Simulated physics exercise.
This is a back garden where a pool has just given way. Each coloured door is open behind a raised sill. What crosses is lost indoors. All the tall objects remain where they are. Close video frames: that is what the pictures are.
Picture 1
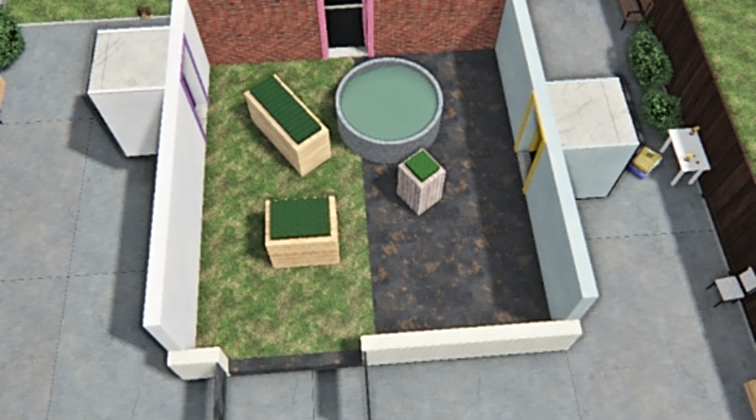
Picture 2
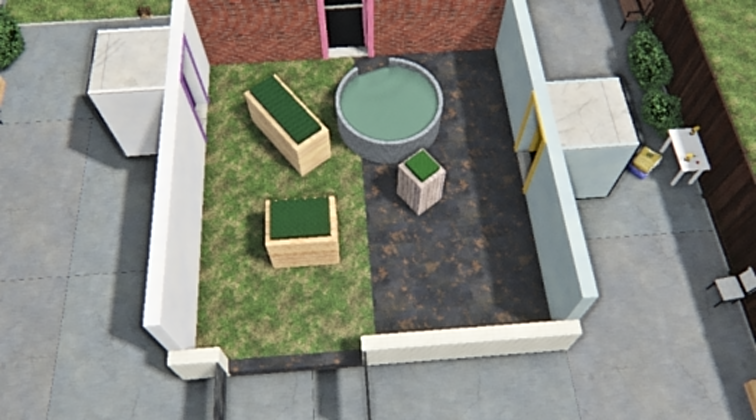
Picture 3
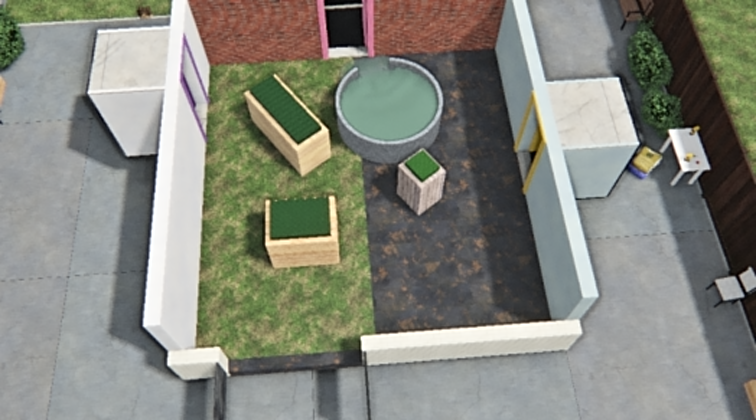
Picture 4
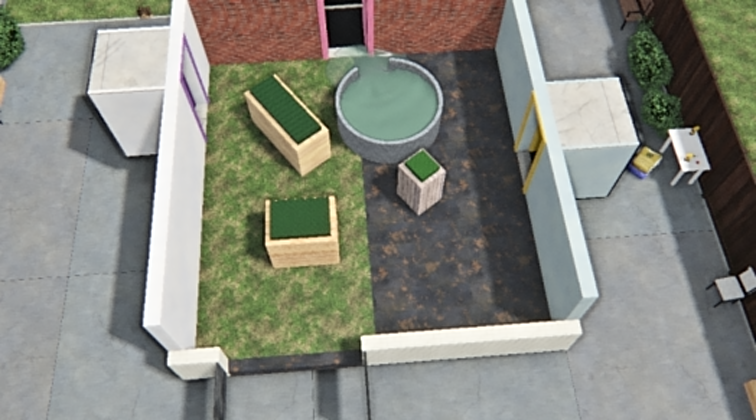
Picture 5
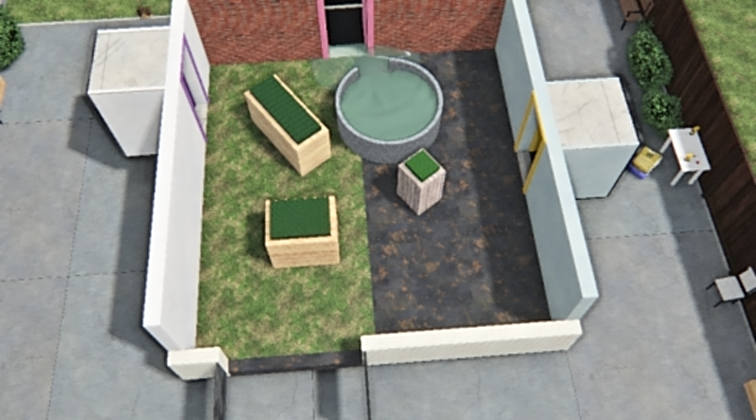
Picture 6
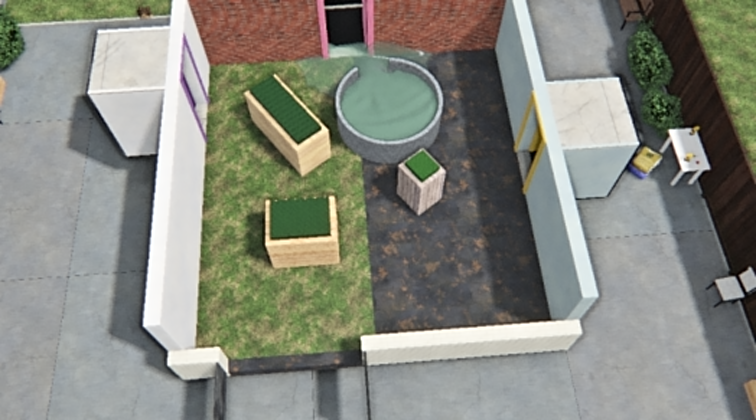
The clip shows a round grey pool in a walled garden, at first whole and still, before a gap opens on its far side and water pours out, spreading thinly leftward along the brick wall by the pink-framed door.
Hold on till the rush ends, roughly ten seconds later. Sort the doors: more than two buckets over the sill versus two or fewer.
Sorted by door: Yellow door - two or fewer; pink door - more than two; purple door - two or fewer.
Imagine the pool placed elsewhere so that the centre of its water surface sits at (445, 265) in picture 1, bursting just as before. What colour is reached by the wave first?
The one in yellow comes first.
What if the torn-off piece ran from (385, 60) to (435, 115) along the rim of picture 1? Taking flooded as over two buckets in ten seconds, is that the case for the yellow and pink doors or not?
In short: Yellow door exceeds the limit, pink door falls short.
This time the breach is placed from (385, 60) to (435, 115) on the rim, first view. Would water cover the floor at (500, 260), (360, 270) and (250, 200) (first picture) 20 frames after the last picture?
Taken one by one: Sodden, then unaffected, then unaffected.
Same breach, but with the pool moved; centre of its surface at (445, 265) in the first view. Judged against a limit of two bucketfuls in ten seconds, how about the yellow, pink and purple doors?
Lab note - yellow door crosses the line; pink door never reaches it; purple door never reaches it.
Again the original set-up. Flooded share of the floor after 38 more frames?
My estimate is roughly 55 percent.
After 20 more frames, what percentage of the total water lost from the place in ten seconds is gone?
That comes to 65 per cent, as I work it out.
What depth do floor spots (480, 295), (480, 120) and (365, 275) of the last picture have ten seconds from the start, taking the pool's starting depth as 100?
My figures are about 6, 4 and 0 percent.
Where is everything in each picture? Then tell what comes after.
The first frame shows the pool at (389, 102) is whole and still.
In the second frame, the front is at a hidden place, out from the gap on the pool's far side.
In the third frame, water pours out on the pool's far side and has run to (380, 58).
In the fourth frame, the front is at (333, 59), out from the gap on the pool's far side.
In the fifth frame, water pours out on the pool's far side and has run to (314, 60).
In the sixth frame, the front is at (298, 61), out from the gap on the pool's far side.
A moment on, water covers 10 % of the floor; the yellow door not reached, the pink door far over two buckets in, the purple door not reached.
Next, water covers 20 % of the floor; the yellow door not reached, the pink door far over two buckets in, the purple door not reached.
Then, water covers 30 % of the floor; the yellow door wet at the sill, nothing in, the pink door far over two buckets in, the purple door wet at the sill, nothing in.
Later, water covers 55 % of the floor; the yellow door wet at the sill, nothing in, the pink door far over two buckets in, the purple door wet at the sill, nothing in.
In the end, water covers 75 % of the floor; the yellow door wet at the sill, nothing in, the pink door far over two buckets in, the purple door wet at the sill, nothing in.
